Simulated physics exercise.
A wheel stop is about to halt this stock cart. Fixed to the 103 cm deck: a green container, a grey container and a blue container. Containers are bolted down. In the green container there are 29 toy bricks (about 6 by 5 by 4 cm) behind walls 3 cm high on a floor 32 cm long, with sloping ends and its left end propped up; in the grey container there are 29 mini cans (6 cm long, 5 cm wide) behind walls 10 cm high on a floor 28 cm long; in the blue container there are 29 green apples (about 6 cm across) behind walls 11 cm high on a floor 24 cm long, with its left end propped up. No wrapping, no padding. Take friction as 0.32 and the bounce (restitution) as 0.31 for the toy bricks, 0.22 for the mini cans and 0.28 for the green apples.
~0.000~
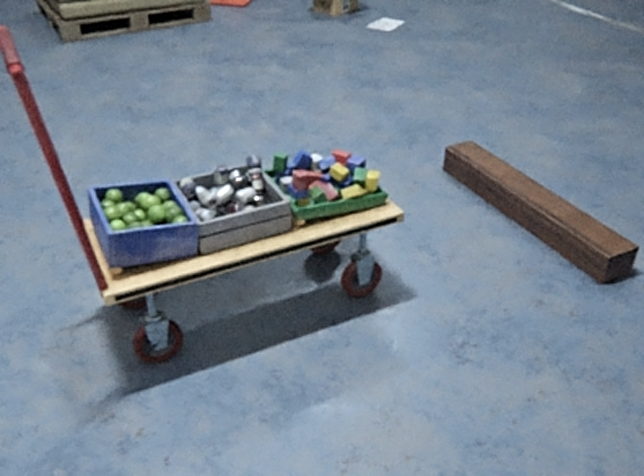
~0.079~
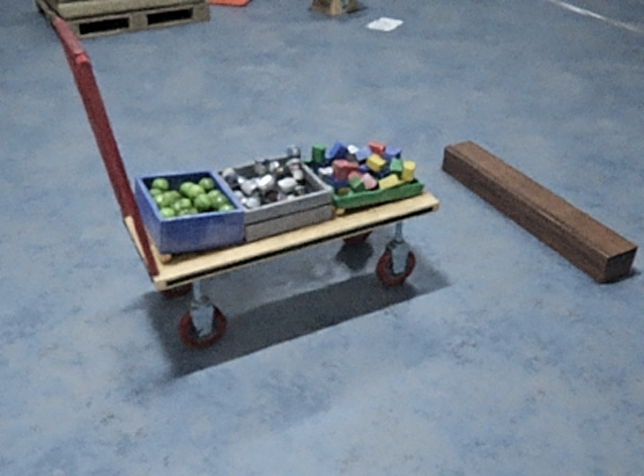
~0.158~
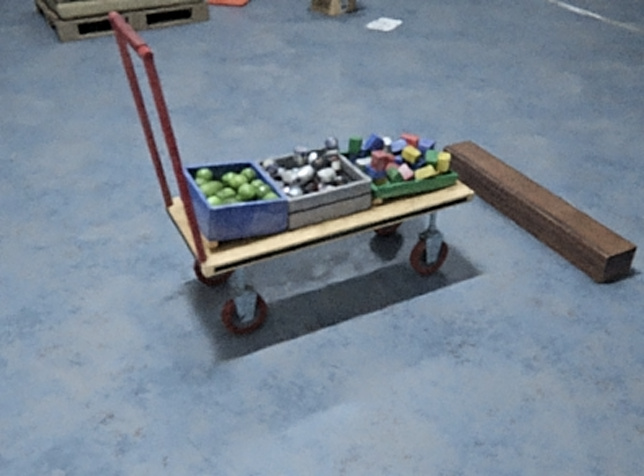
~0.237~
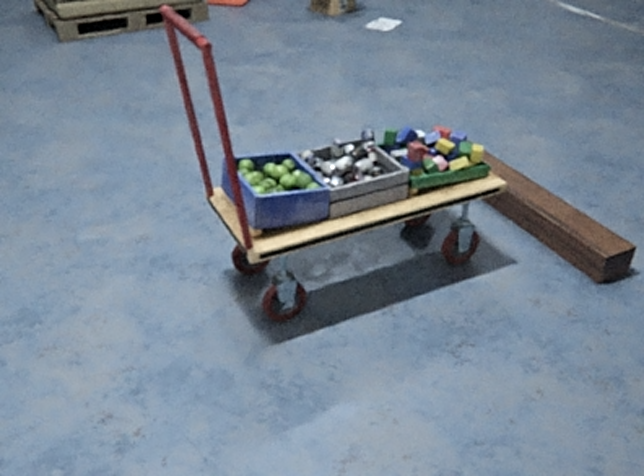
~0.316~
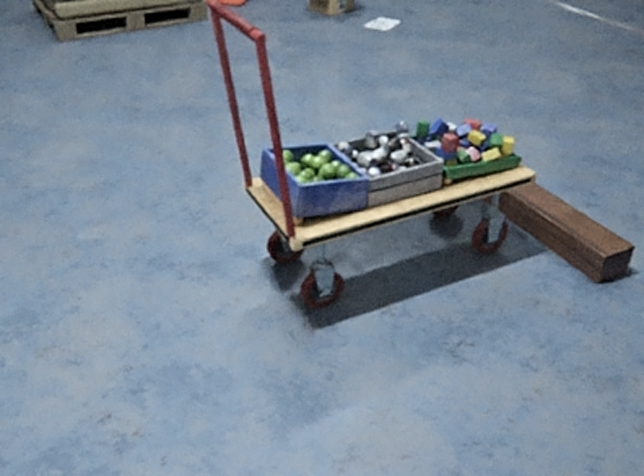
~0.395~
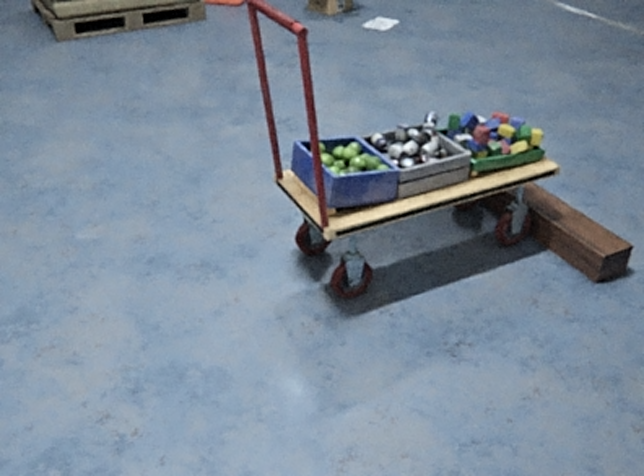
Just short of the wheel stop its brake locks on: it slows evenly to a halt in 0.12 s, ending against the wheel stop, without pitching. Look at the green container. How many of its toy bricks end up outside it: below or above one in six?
Over a sixth of the toy bricks leave the green container.
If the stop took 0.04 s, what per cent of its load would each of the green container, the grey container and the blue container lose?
Then green container 50, grey container 10, blue container 0 per cent.
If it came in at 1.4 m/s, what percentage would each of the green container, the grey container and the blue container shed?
In that case green container 20, grey container 0, blue container 0 per cent.
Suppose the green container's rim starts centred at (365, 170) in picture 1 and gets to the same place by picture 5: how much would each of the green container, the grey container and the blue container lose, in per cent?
Then green container 20, grey container 0, blue container 0 per cent.
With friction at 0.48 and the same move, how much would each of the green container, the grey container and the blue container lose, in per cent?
Then green container 40, grey container 0, blue container 0 per cent.
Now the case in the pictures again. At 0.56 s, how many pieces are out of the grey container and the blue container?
Out by then, roughly: Grey container 1, blue container 0.
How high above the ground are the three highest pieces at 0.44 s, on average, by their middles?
About 50 cm.
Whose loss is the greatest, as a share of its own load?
It is the green container.
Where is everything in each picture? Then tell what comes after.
In the first picture (we follow the rim corner now nearest the camera), green container at (298, 208); blue container at (112, 232); 78 cm still to roll; nothing out yet.
Green container at (339, 198); blue container at (164, 219); 63 cm still to roll, in the second picture.
Green container at (377, 187); blue container at (213, 207); 47 cm still to roll, in the third picture.
Green container at (414, 178); blue container at (259, 196); 32 cm still to roll, in the fourth picture.
Green container at (449, 168); blue container at (302, 185); 16 cm still to roll, in the fifth picture.
Green container at (475, 161); blue container at (336, 176); stopping; nothing out yet, in the sixth picture.
After 0.44 s, 3 of 29 out of the green container, 1 of 29 out of the grey container and 0 of 29 out of the blue container.
After 0.56 s, 6 of 29 out of the green container, 1 of 29 out of the grey container and 0 of 29 out of the blue container.
After 0.79 s, 14 of 29 out of the green container, 1 of 29 out of the grey container and 0 of 29 out of the blue container.
Outcome (at 1.29 s), 14 of 29 out of the green container, 1 of 29 out of the grey container and 0 of 29 out of the blue container. Asked share, 14 of 29, 48 per cent.
